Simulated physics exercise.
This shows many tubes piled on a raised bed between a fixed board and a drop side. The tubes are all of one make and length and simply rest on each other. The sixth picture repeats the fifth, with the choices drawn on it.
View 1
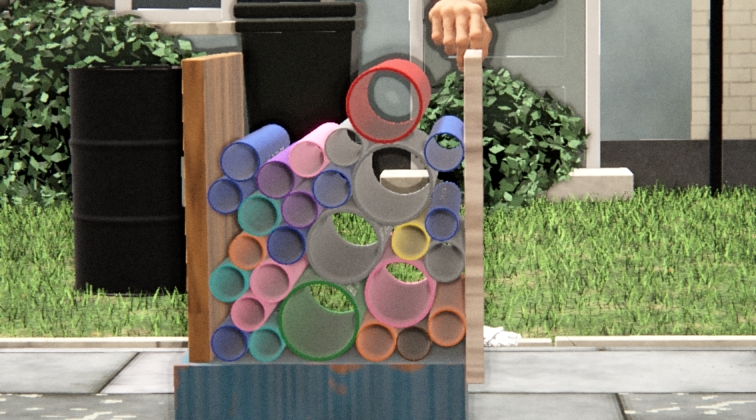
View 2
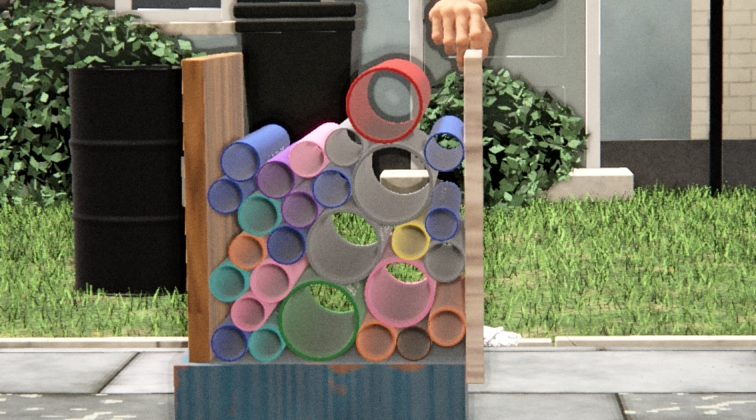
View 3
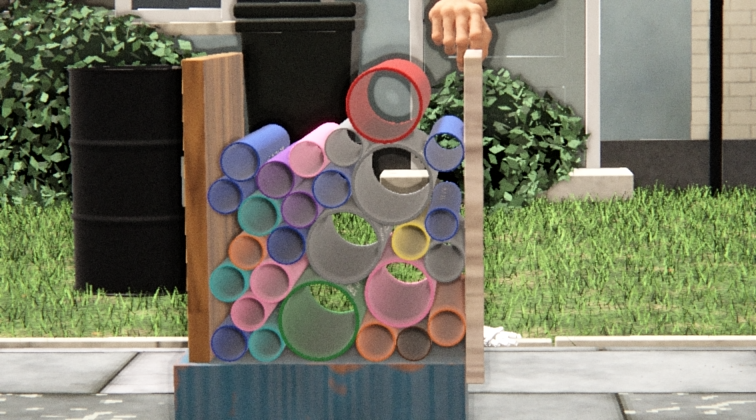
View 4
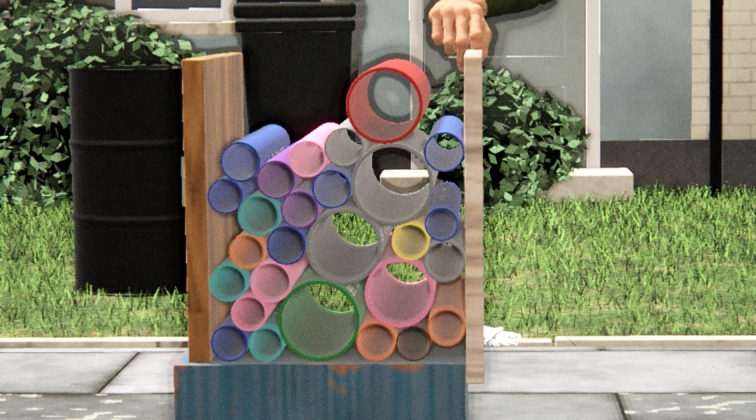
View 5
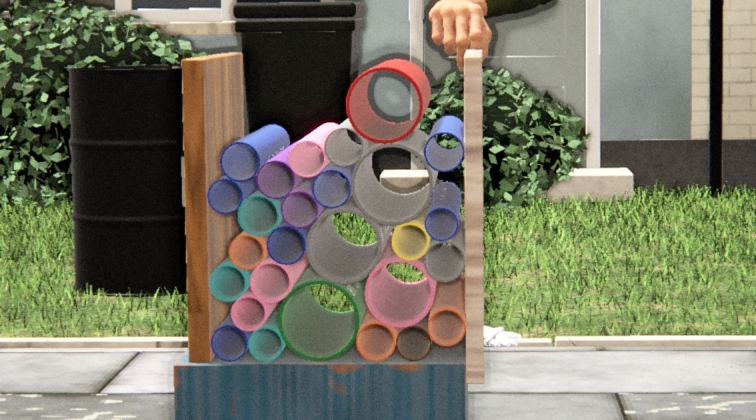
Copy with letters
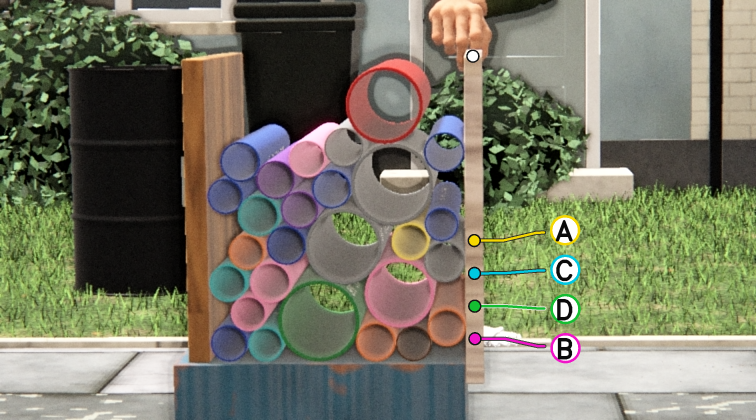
To begin with, colourful tubes of different widths lie stacked between two upright wooden boards above a blue base, with a large red tube on top and a hand at the top of the right board. Through to the end, the hand stays there and the tubes and boards show no visible movement.
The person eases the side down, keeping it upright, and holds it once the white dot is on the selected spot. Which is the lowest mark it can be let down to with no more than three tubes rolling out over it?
Down to C.
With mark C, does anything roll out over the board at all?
At C: Yes.
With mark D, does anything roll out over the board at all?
Yes, at D.
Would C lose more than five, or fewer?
Fewer than five.
On the marked copy, A at (474, 240); B at (475, 339); C at (474, 273); D at (475, 306); the white dot at (473, 56).
With C. Early on, top of the board (465, 146).
Further on, top of the board (465, 245).
At the end, top of the board (466, 273), two out over the board.
As for the rest, A one out over the board; B more than three out over the board; D more than three out over the board.
